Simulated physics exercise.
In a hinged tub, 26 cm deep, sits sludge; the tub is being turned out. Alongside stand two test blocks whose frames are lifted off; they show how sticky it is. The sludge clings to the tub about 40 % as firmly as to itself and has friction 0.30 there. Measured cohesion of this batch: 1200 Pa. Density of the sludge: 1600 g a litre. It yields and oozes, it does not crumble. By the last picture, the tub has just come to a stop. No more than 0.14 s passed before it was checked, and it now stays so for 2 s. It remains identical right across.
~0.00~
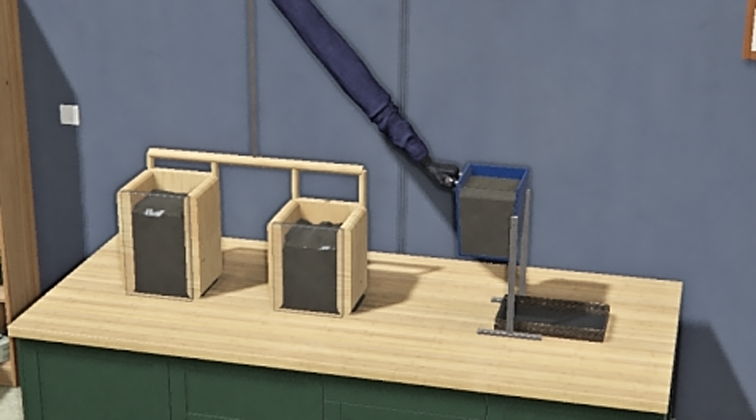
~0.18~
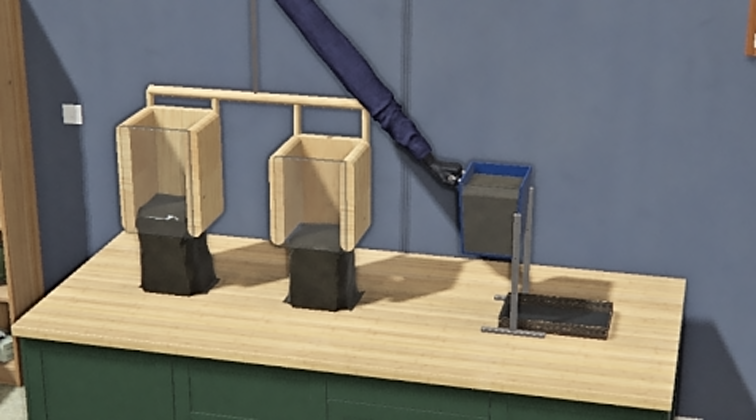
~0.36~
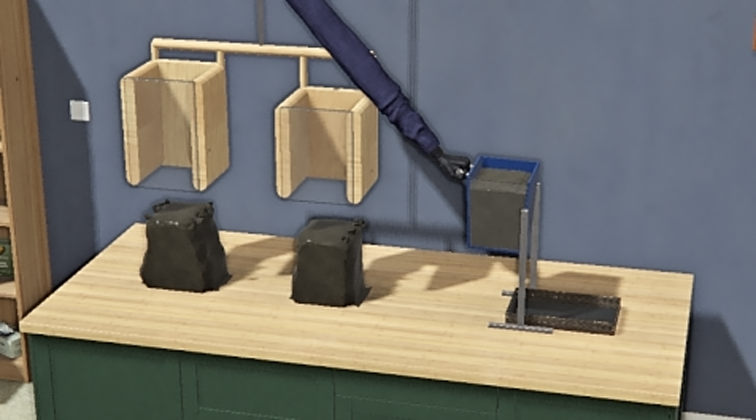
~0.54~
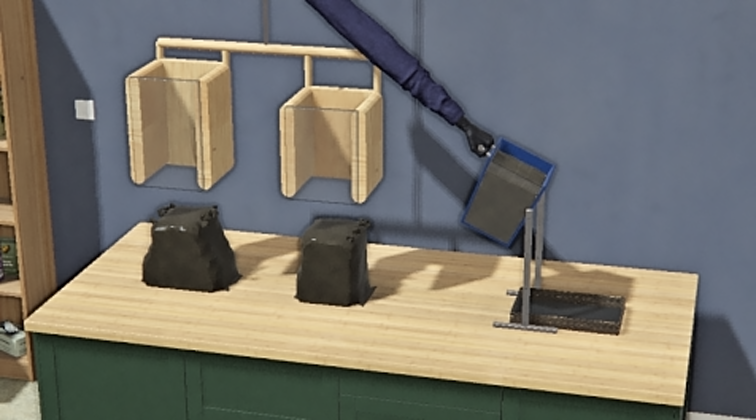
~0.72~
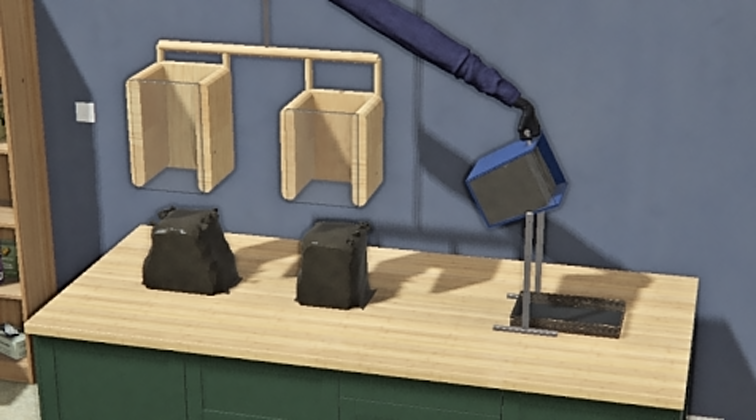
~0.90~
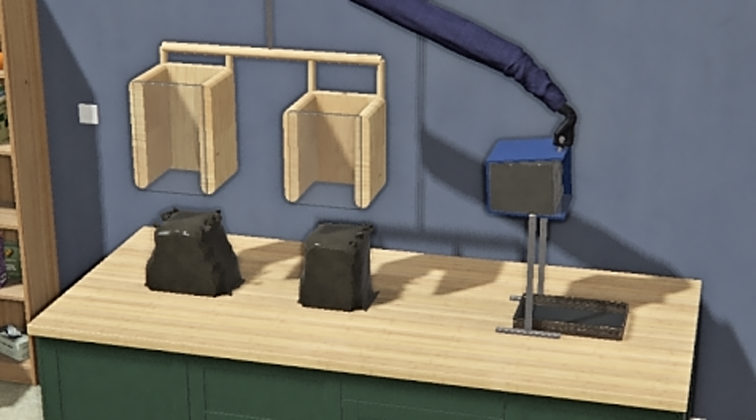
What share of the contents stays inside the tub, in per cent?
About 100 per cent.
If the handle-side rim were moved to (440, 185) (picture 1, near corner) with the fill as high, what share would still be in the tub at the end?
I'd guess around 70 per cent remains.
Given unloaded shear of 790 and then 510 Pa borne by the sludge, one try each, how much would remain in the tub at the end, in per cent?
It'd be some 100 percent the first time and some 60 percent the second.
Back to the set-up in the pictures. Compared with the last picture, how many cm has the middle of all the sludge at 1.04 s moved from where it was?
Measured shift, roughly 0 cm.
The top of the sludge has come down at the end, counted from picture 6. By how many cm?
0 cm.
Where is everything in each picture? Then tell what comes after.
In the first picture, handle-side rim at (458, 185), tilt 0 degrees; crest of the sludge at (473, 197); block heights 36 cm, 29 cm (left to right).
In the second picture, handle-side rim at (461, 183), tilt 0 degrees; crest of the sludge at (476, 195); block heights 35 cm, 28 cm (left to right).
In the third picture, handle-side rim at (469, 177), tilt 2 degrees; crest of the sludge at (477, 189); block heights 30 cm, 28 cm (left to right).
In the fourth picture, handle-side rim at (491, 159), tilt 25 degrees; crest of the sludge at (487, 171); block heights 28 cm, 28 cm (left to right).
In the fifth picture, handle-side rim at (533, 151), tilt 63 degrees; crest of the sludge at (520, 159); block heights 28 cm, 28 cm (left to right).
In the sixth picture, handle-side rim at (562, 161), tilt 86 degrees; crest of the sludge at (547, 164); block heights 28 cm, 28 cm (left to right).
After 1.04 s, the tub is at 86 degrees and holds 100 %.
After 1.21 s, the tub is at 86 degrees and holds 100 %.
After 1.38 s, the tub is at 86 degrees and holds 100 %.
After 1.55 s, the tub is at 86 degrees and holds 100 %.
After 2.90 s, the tub is at 86 degrees and holds 100 %.
